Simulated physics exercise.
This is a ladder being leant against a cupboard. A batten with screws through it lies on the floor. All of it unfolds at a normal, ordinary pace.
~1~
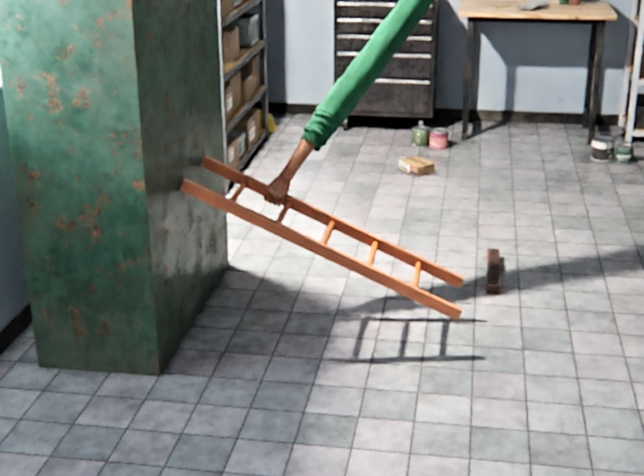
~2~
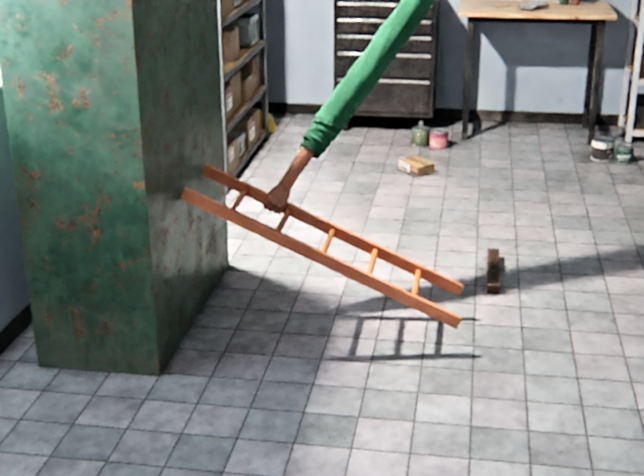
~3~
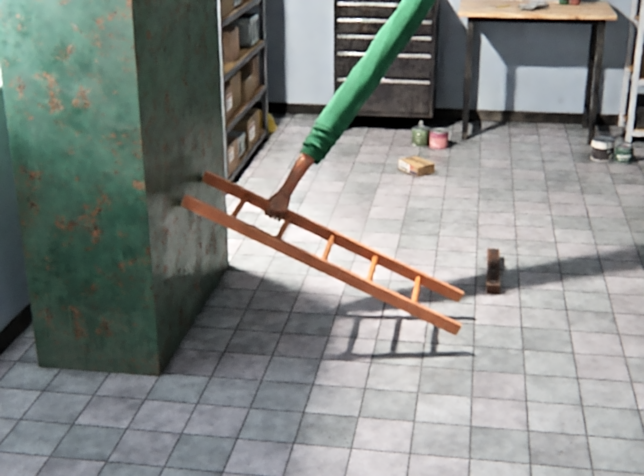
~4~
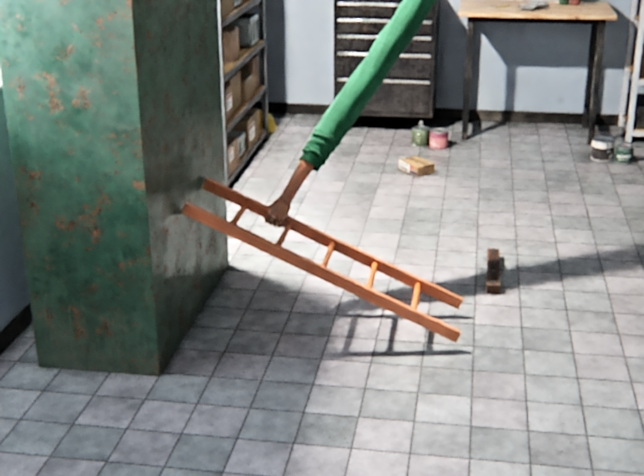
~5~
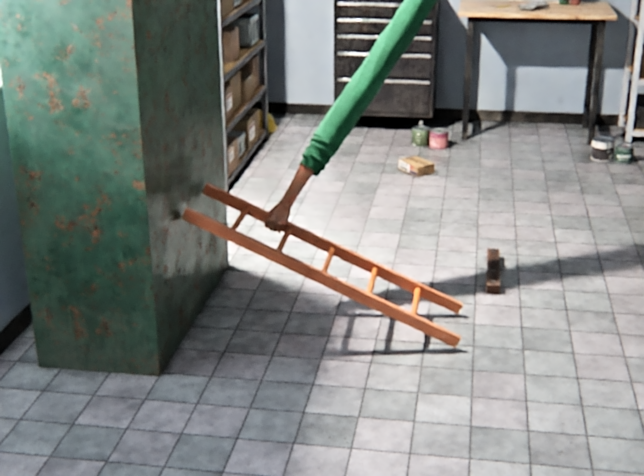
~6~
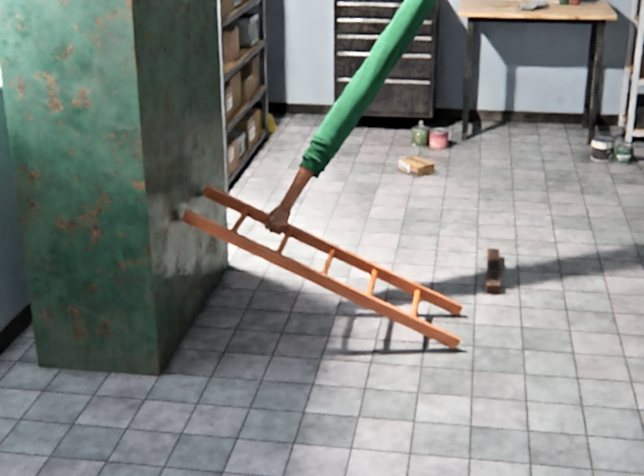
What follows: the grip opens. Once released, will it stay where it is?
It will not stand.
Then, 0.28 s past the last view, orange ladder leaning 13° off how it started near (336, 293).
Finally, the orange ladder slides out and falls, near (339, 318).
